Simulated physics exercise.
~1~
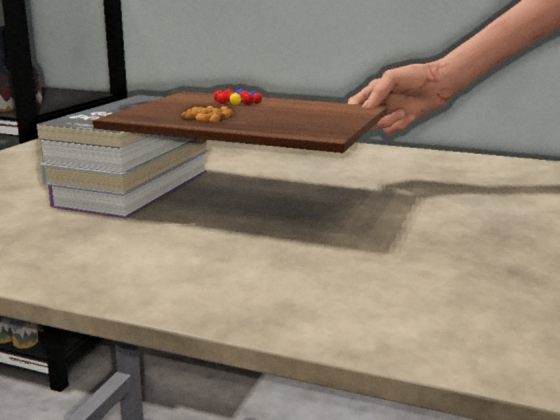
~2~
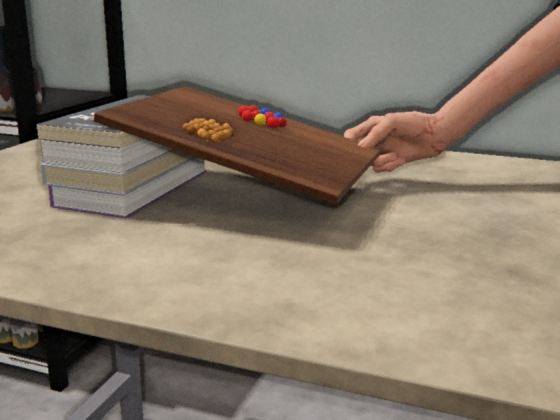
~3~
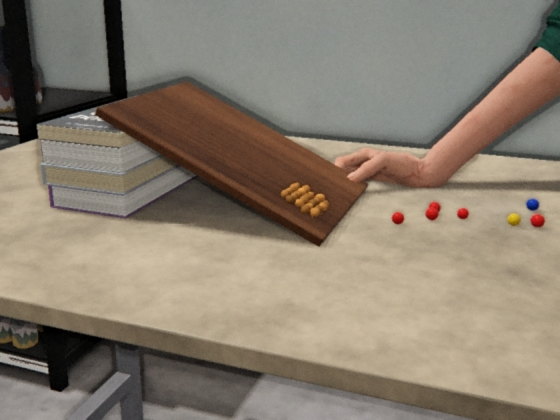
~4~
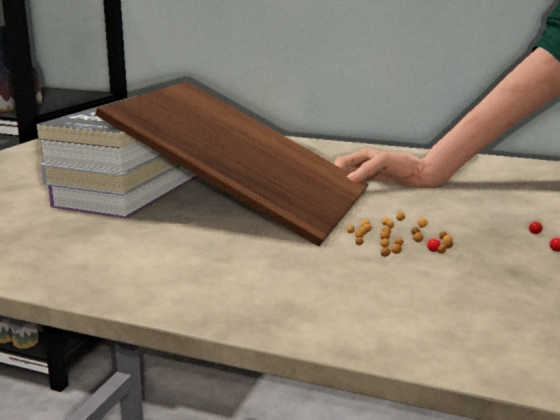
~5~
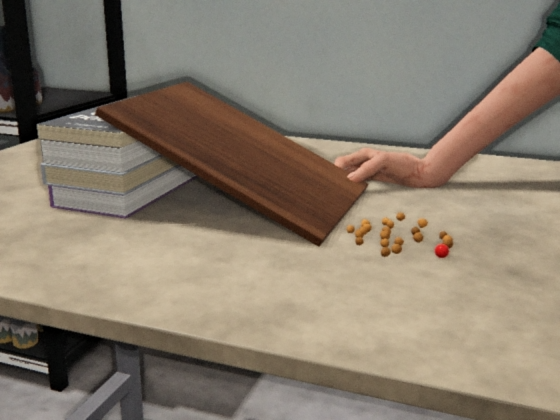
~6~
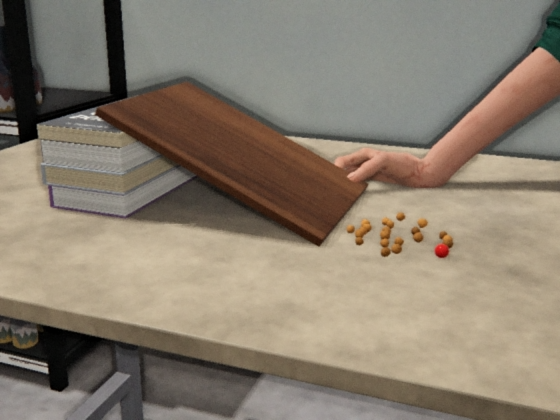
A dark brown wooden board bridges from a stack of books on the left to a hand at the right, above a beige tabletop seen by a still camera from slightly above. Small orange-brown pieces sit on it in front of a cluster of red, blue and yellow balls. The hand lowers its end, and both groups shift down the slope. The colourful balls roll off and scatter rightward while the brown pieces slide toward the lower edge. Then the brown pieces spill just beyond the board and stop, as most balls leave view, one red ball remaining beside them.
